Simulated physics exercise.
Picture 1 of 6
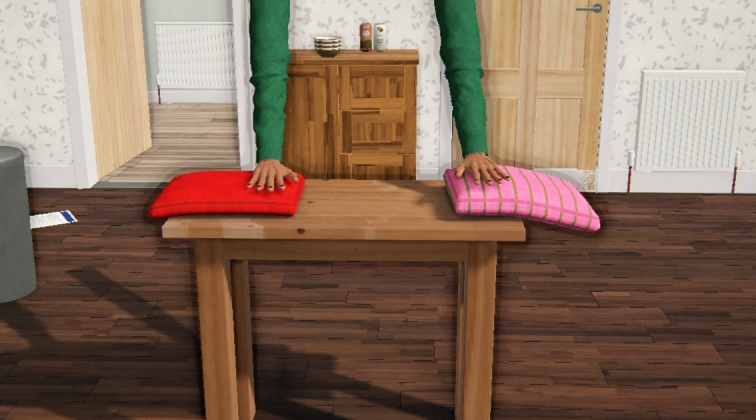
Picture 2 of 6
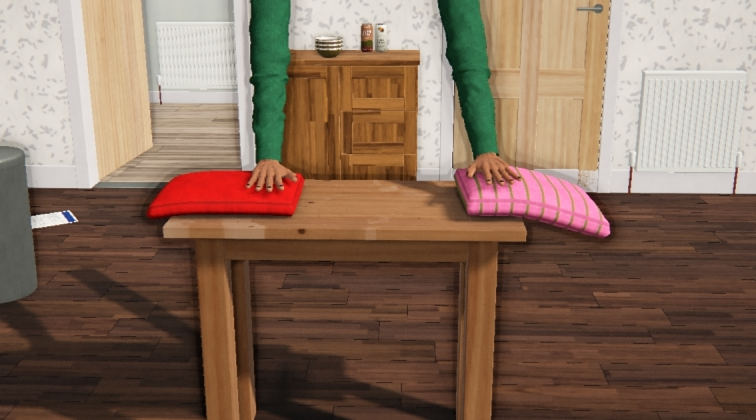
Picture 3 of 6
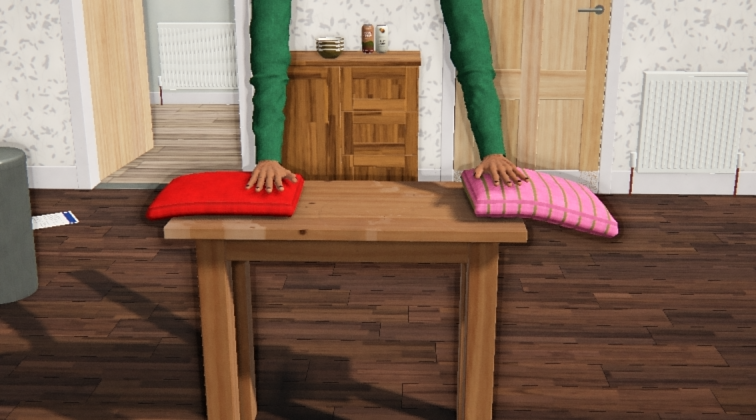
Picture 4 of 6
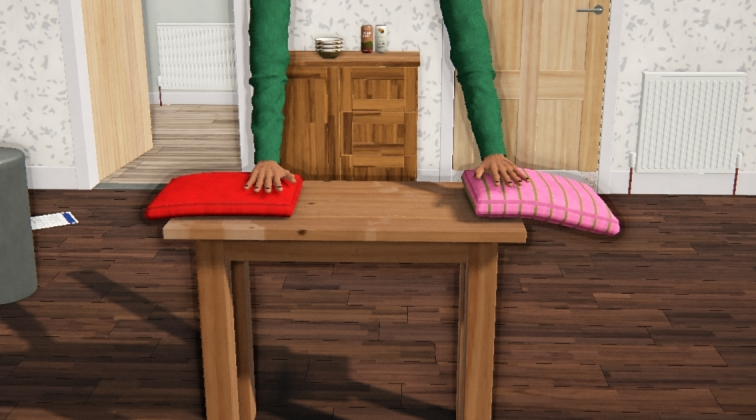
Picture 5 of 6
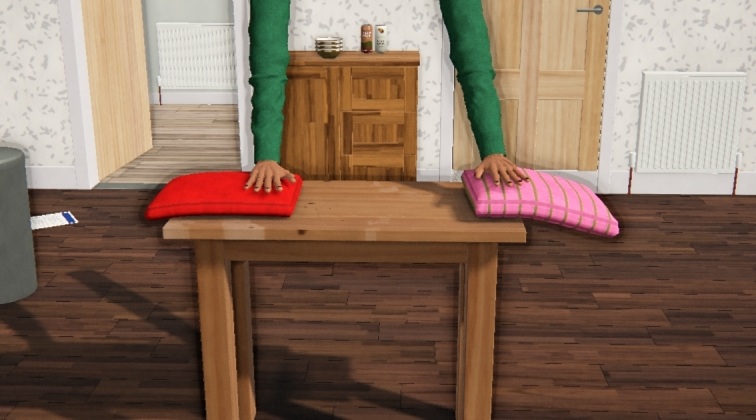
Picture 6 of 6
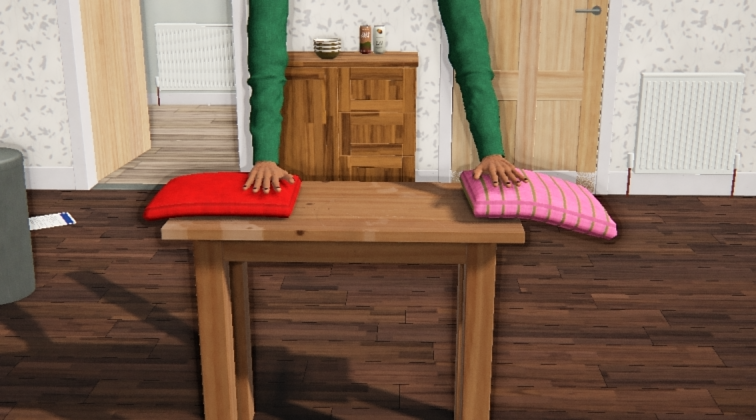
In a room with dark wooden flooring, hands resting on a red cushion and a pink one, the right sliding slightly outward.
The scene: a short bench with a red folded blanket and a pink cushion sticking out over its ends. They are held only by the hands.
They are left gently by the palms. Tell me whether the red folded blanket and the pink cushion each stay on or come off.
At the end, the red folded blanket keeps its perch, the pink cushion drops off.
Then, 0.42 s on from there, folded blanket as it was left; cushion falling near (553, 285).
Then, 0.70 s on from there, folded blanket as it was left; cushion on the floor.
In the end, folded blanket as it was left; cushion on the floor. The red folded blanket stays up there and the pink cushion tips over and falls.
